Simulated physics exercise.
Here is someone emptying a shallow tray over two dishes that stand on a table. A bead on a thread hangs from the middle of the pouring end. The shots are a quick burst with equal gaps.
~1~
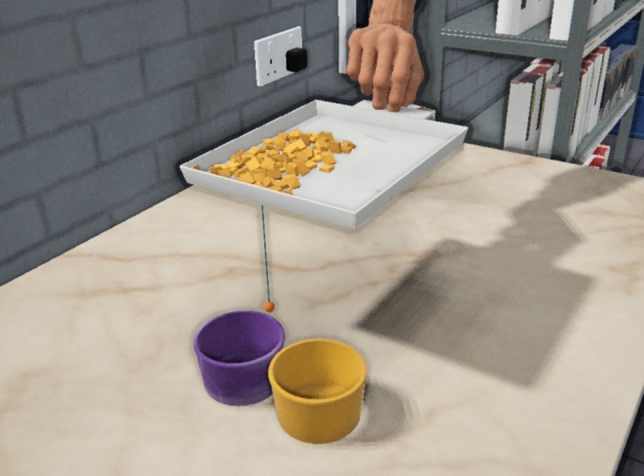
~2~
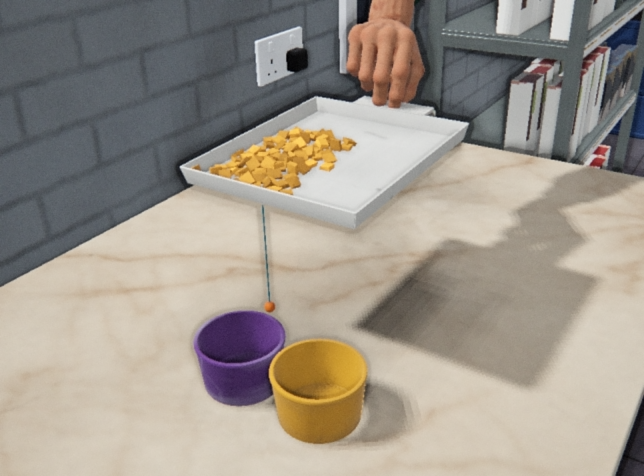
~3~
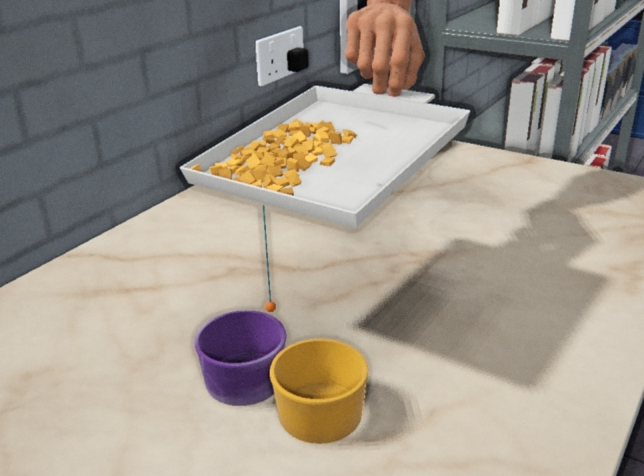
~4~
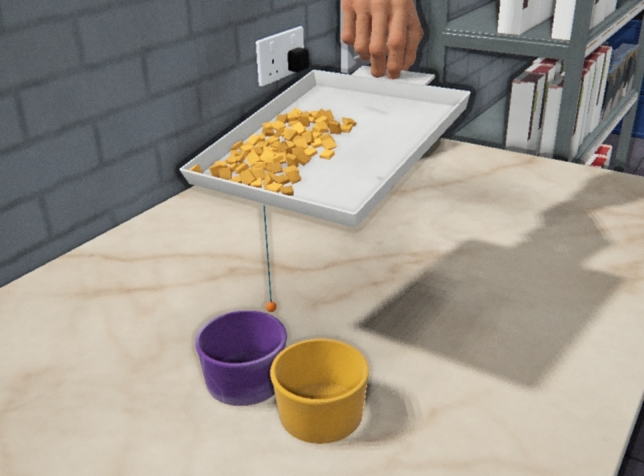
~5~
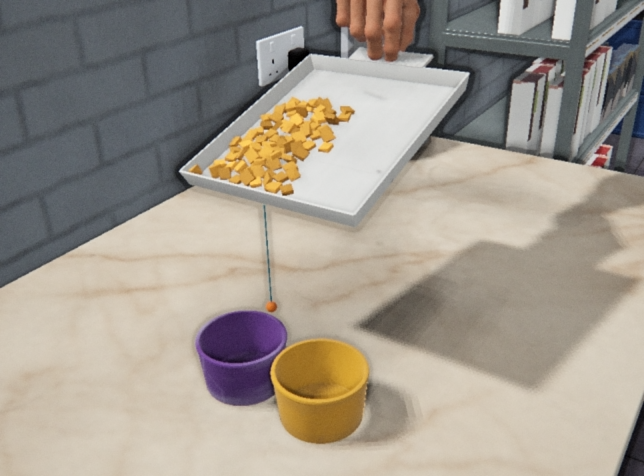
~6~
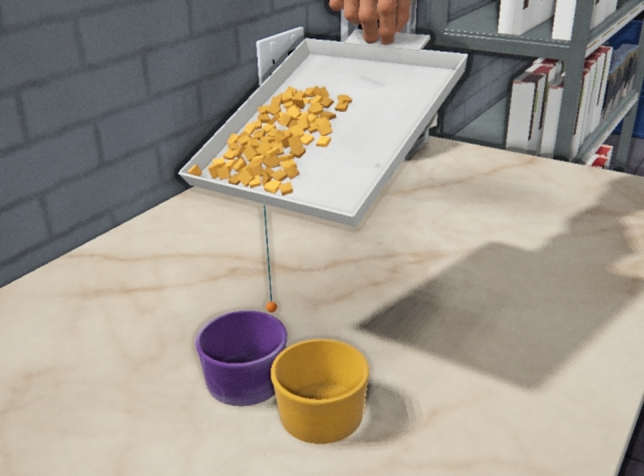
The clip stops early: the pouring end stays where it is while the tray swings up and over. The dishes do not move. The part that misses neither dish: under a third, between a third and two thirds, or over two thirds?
In the dishes lies between a third and two thirds of it.
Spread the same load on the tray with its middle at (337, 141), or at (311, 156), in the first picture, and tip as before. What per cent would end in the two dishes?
In turn 50 and 50 in a hundred.
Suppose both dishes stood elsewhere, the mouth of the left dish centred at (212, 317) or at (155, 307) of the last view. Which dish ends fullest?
The first try: The left-hand dish. The second: The right one.
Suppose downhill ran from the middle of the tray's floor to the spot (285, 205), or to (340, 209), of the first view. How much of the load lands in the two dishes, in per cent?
Roughly 70 per cent, and 50 per cent.
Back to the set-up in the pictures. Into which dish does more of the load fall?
The winner is the dish on the left.
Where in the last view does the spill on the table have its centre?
Roughly at (173, 368).
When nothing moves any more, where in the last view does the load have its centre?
Close to (216, 371).
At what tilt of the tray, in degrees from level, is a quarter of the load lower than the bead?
Near 100 degrees.
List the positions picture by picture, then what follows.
The first frame shows corners of the pouring end at (186, 166) and (353, 210), level; middle of the load at (284, 160), small crackers; left dish at (213, 378); right dish at (292, 415); bead on its thread at (269, 307).
The second frame shows corners of the pouring end at (186, 166) and (354, 210), level; middle of the load at (285, 158).
The third frame shows corners of the pouring end at (186, 167) and (354, 210), tipped barely, level across its low end; middle of the load at (285, 154).
The fourth frame shows corners of the pouring end at (186, 168) and (353, 210), tipped a little, level across its low end; middle of the load at (284, 148).
The fifth frame shows corners of the pouring end at (185, 169) and (352, 211), tipped clearly, level across its low end; middle of the load at (282, 143).
The sixth frame shows corners of the pouring end at (184, 171) and (351, 212), tipped clearly, level across its low end; middle of the load at (280, 138); left dish at (215, 378); right dish at (294, 415).
Soon after the last picture, tray tipped steeply; nearly all on the tray; a stray few in the air.
A little later, tray tipped past a quarter turn; about a third on the tray; a stray few in the right dish; a small part in the left dish; about a quarter outside both; about a third in the air.
Later still, tray tipped past a quarter turn; a small part in the right dish; about half in the left dish; about half outside both.
At rest, tray tipped past a quarter turn; a small part in the right dish; about half in the left dish; about half outside both.
